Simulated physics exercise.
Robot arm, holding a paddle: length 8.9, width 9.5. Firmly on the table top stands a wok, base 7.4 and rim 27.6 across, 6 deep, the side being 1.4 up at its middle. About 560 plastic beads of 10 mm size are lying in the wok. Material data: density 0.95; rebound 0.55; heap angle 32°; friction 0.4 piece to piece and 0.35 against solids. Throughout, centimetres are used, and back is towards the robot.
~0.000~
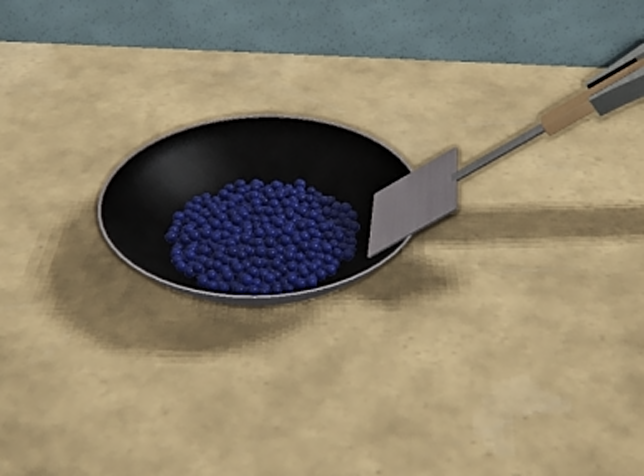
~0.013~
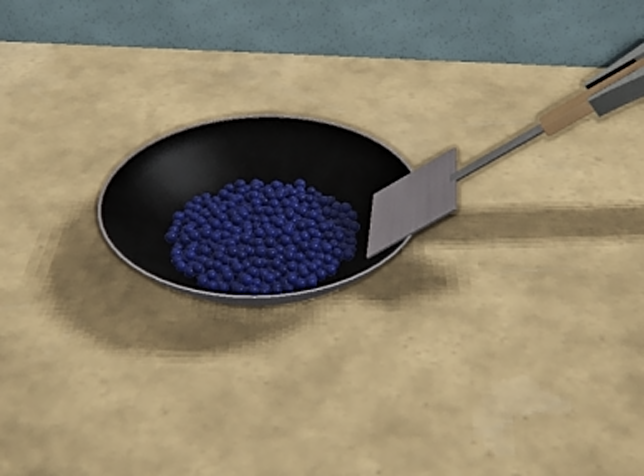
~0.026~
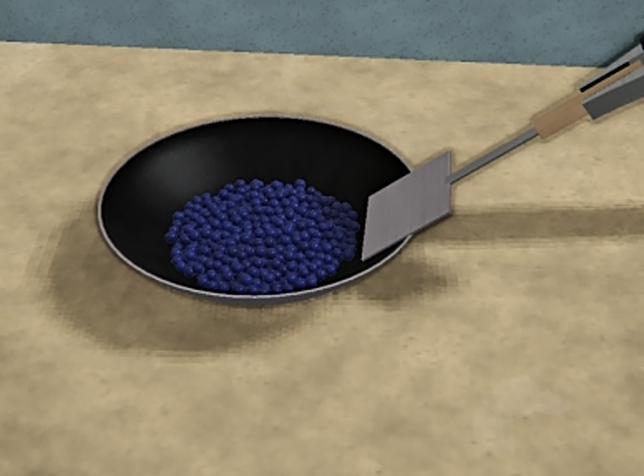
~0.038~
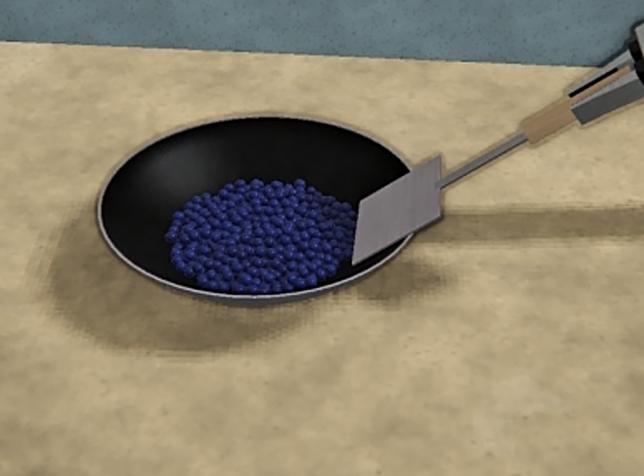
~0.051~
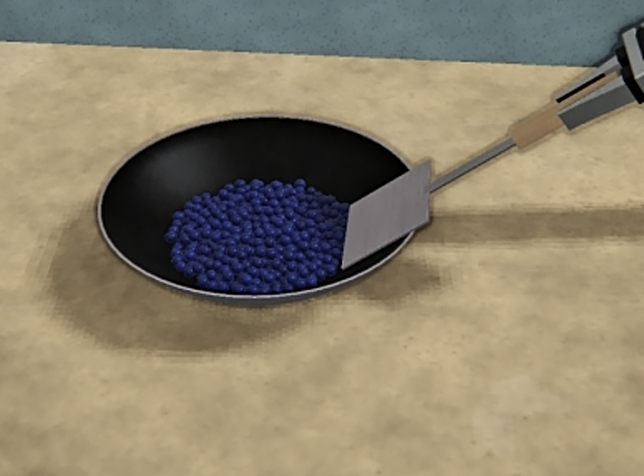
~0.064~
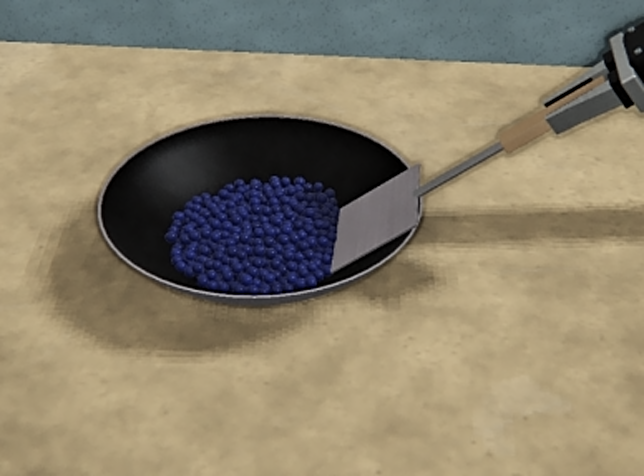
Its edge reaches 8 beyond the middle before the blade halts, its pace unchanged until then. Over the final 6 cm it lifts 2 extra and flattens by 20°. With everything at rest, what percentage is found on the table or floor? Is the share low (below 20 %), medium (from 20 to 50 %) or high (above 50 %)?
The share is low, below 20 %.
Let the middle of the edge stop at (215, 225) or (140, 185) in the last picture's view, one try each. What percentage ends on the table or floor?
0 % and 40 %.
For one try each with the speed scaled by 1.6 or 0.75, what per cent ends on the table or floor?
Roughly 30 percent for the first try, 0 percent for the second.
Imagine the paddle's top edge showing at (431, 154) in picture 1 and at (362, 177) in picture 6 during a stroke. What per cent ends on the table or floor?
Near 40 in a hundred.
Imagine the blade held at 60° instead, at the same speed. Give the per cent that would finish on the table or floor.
In that case around 10 per cent.
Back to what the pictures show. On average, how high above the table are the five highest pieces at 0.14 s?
They are near 5 cm up.
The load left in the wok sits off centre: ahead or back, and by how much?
Forward offset: Roughly 5.0 cm.
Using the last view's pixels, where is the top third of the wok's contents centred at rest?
Look near (156, 205).
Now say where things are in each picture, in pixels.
In the first picture, the paddle top edge at (457, 177), sloping 38°; upper third of the load around (264, 228), from x 170 to 355, top at y 185; 557 in the wok.
In the second picture, the paddle top edge at (456, 177), sloping 38°; upper third of the load around (264, 228), from x 170 to 355, top at y 185.
In the third picture, the paddle top edge at (450, 180), sloping 38°; upper third of the load around (264, 228), from x 170 to 355, top at y 185.
In the fourth picture, the paddle top edge at (440, 185), sloping 38°; upper third of the load around (264, 228), from x 170 to 355, top at y 185.
In the fifth picture, the paddle top edge at (429, 189), sloping 38°; upper third of the load around (264, 228), from x 170 to 350, top at y 185.
In the sixth picture, the paddle top edge at (418, 193), sloping 38°; upper third of the load around (264, 226), from x 170 to 350, top at y 180; 557 in the wok.
After 0.14 s, sloping 38°, highest piece 6 above the table; 557 in the wok.
After 0.21 s, sloping 32°, highest piece 7 above the table; 557 in the wok.
After 0.45 s, sloping 18°, highest piece 7 above the table; 527 in the wok, 20 on the table or floor, 10 on the blade or in flight.
After 1.50 s, sloping 18°, highest piece 7 above the table; 527 in the wok, 30 on the table or floor.
In the end, 527 in the wok, 30 on the table or floor. That is 5 % on the table or floor.
